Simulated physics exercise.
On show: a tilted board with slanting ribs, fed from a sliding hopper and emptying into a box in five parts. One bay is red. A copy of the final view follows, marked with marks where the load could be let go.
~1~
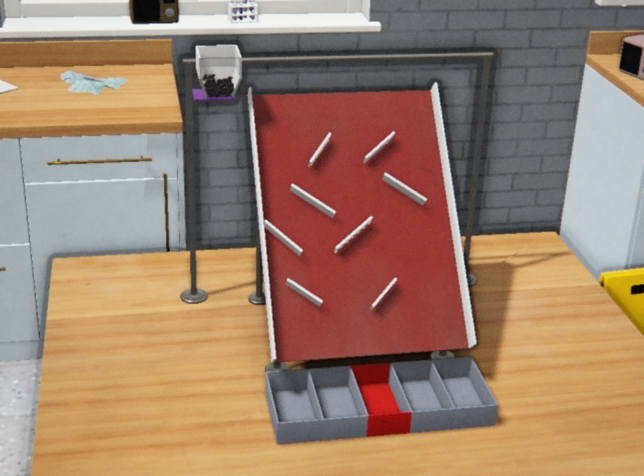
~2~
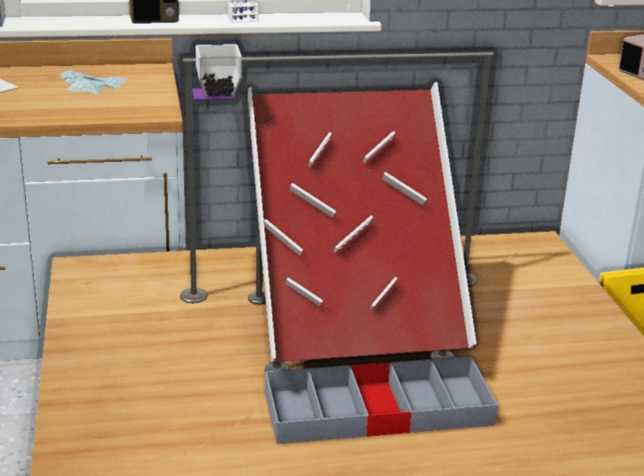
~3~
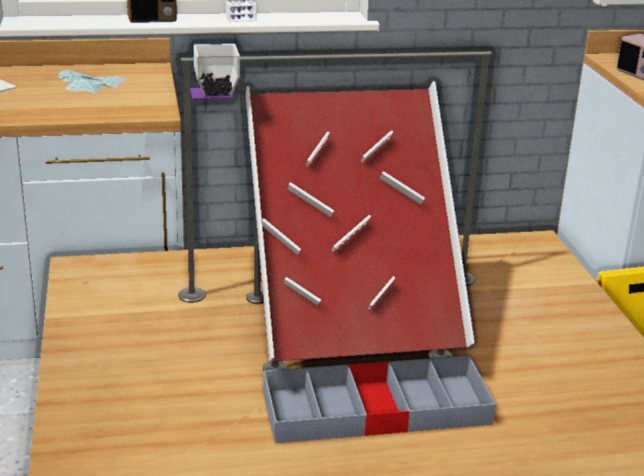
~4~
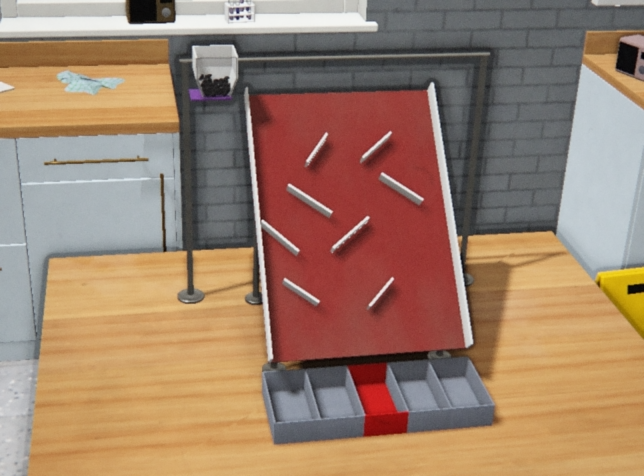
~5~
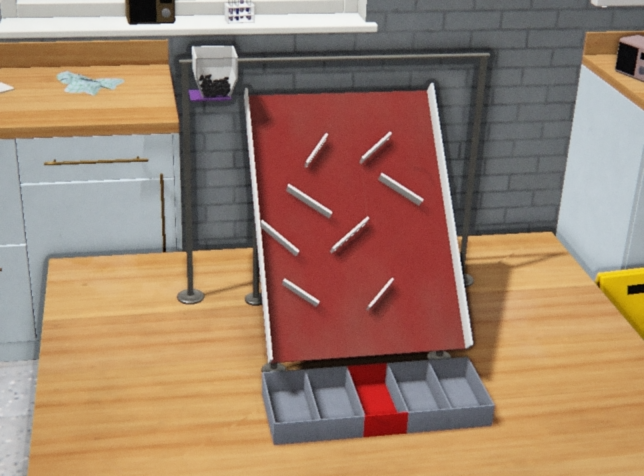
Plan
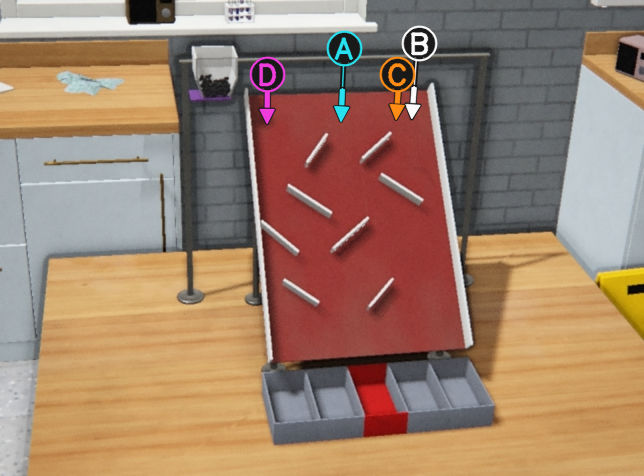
We see a tilted red board with slanting white ribs, a small hopper of dark beans at its upper left, and a five-part grey box with a red middle bay below; apart from a very slight shift in view, nothing moves.
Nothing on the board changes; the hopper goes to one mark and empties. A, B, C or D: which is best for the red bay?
Best: D.
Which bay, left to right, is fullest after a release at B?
It is the fifth one.
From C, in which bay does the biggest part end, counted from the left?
It is the fifth one.
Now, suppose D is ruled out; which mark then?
That is mark A.
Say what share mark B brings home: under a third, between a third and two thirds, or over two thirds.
Under a third.
On the marked copy, mark A meets the board at (341, 115); mark B meets the board at (412, 113); mark C meets the board at (396, 114); mark D meets the board at (267, 118).
With A, roughly a quarter in the red bay, roughly half in other bays, roughly a third held on the board.
With B, not one piece in the red bay, almost all in other bays, about a tenth held on the board.
With C, not one piece in the red bay, the larger part in other bays, about a tenth held on the board.
With D, roughly half in the red bay, roughly a third in other bays, about a tenth held on the board.
